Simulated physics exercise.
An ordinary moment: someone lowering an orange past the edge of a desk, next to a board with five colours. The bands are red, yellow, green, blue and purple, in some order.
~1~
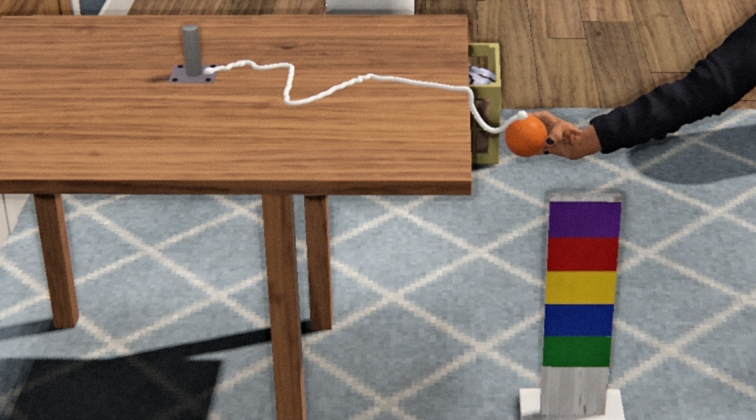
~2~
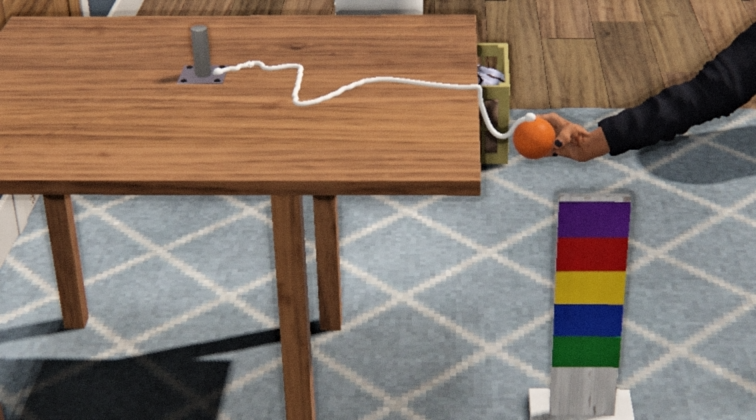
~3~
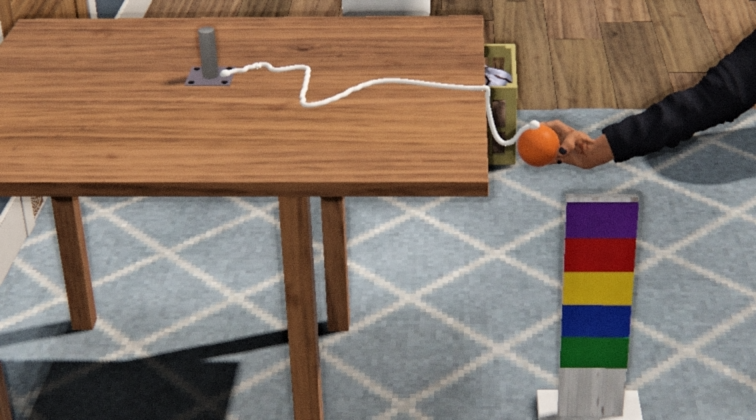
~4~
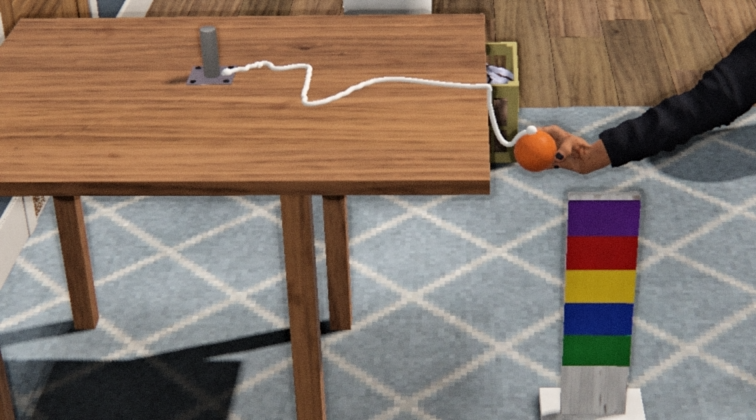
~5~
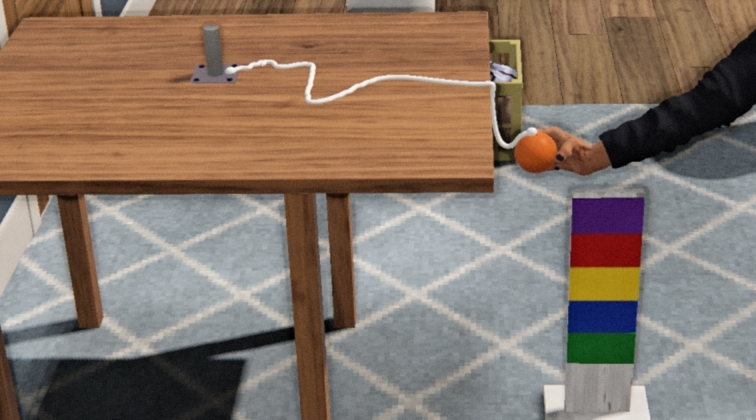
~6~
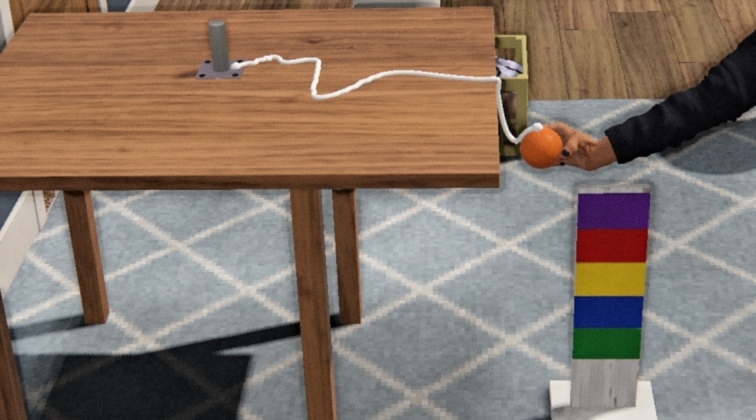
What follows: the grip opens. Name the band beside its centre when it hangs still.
Its centre hangs level with the blue band.
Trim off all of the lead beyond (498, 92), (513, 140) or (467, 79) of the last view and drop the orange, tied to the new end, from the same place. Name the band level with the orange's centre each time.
It would be red; yellow; purple.
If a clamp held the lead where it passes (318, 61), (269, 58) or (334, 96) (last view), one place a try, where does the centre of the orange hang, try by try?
In that order: (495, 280), (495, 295) and (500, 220).
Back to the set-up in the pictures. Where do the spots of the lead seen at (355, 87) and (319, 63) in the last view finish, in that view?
The first at (475, 82), the second at (348, 75).
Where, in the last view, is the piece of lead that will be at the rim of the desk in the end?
At (368, 81), roughly.
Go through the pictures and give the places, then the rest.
In the first frame, orange (525, 136); purple (585, 221); red (583, 256); yellow (581, 288); blue (579, 321); green (577, 352).
In the second frame, orange (534, 138); lead through (251, 66) (299, 77) (322, 100) (395, 80) (479, 96).
In the third frame, orange (538, 146).
In the fourth frame, orange (535, 151); lead through (260, 67) (308, 78) (331, 100) (404, 80) (488, 96).
In the fifth frame, orange (535, 152).
In the sixth frame, orange (541, 148); lead through (269, 60) (317, 71) (340, 93) (413, 73) (497, 89).
Soon after, orange near (484, 302); level with blue.
Then, orange near (504, 306); level with blue.
At rest, orange near (494, 307); level with blue. Its middle rests at the blue band.
